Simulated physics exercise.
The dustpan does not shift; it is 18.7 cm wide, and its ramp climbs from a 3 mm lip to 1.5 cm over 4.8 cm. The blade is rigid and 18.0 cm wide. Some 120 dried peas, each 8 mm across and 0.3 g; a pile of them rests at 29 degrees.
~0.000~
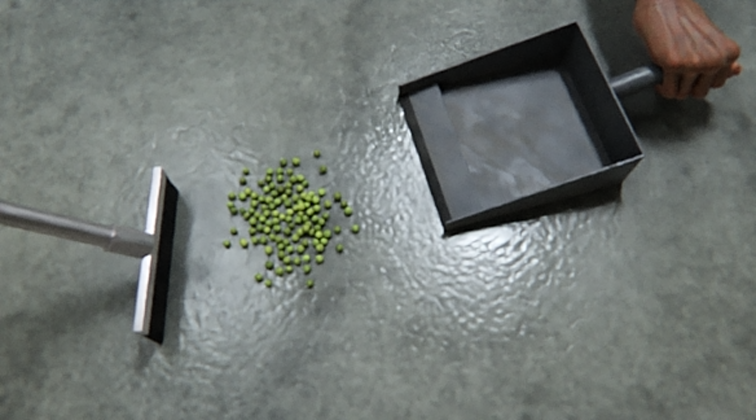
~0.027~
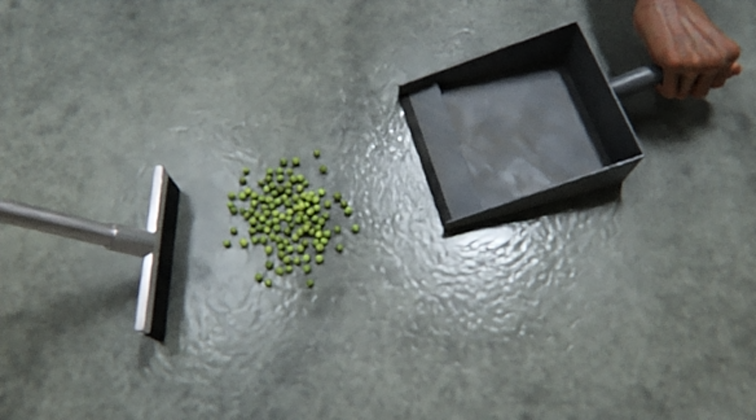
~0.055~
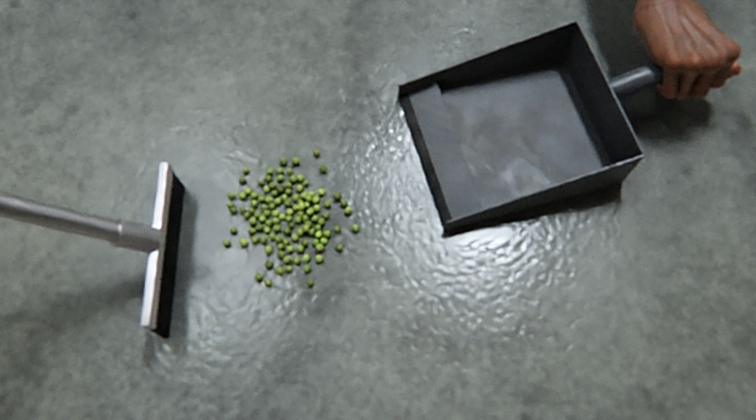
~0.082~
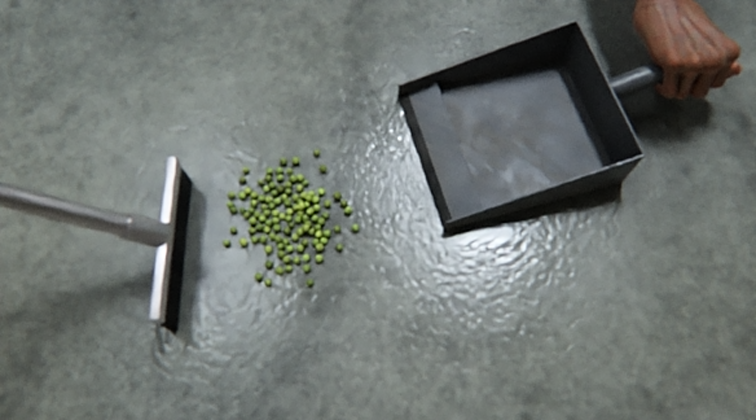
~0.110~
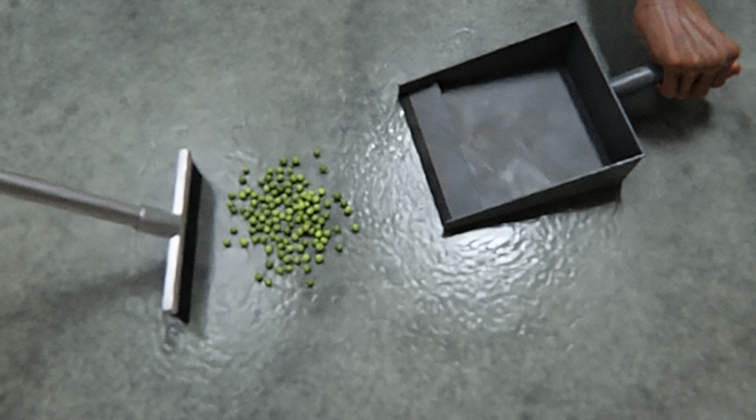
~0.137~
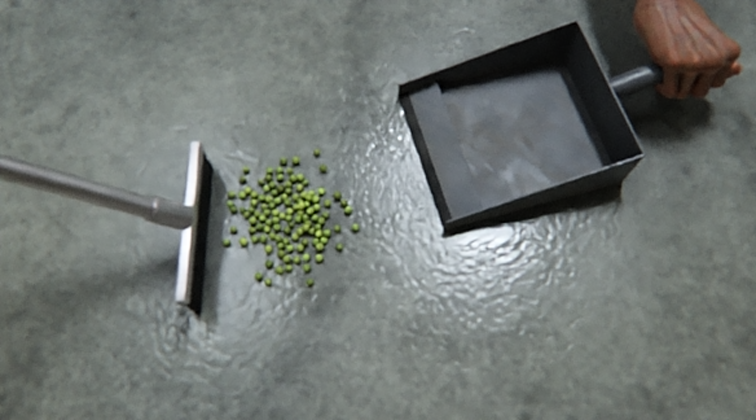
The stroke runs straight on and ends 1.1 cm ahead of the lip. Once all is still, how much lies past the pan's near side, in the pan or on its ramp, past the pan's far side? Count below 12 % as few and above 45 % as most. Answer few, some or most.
Past the pan's near side: Some; in the pan or on its ramp: Few; past the pan's far side: Few.
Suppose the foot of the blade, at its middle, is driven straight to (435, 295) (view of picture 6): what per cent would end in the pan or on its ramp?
Some 0 per cent.
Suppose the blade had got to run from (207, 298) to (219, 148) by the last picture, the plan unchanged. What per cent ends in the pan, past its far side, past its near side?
Pan 5, far 0, near 25.
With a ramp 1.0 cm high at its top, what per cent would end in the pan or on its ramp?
It would be near 0 per cent.
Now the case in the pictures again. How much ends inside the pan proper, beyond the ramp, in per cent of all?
Roughly 0 per cent.
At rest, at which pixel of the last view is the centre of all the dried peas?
Near (411, 182).
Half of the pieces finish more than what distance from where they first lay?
About 14 cm.
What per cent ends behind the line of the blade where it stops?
Some 25 per cent.
After 0.36 s, middle of the blade 15 cm from the lip; 0 % over the lip, far side 0 %, near side 5 %.
After 0.52 s, middle of the blade 7 cm from the lip; 0 % over the lip, far side 0 %, near side 10 %.
Then, at 0.79 s, middle of the blade 3 cm from the lip; 0 % over the lip, far side 5 %, near side 15 %.
By 1.2 s all is still; near side 15 %, pan 0 %, far side 5 %, in front of the lip or behind the blade 80 %.
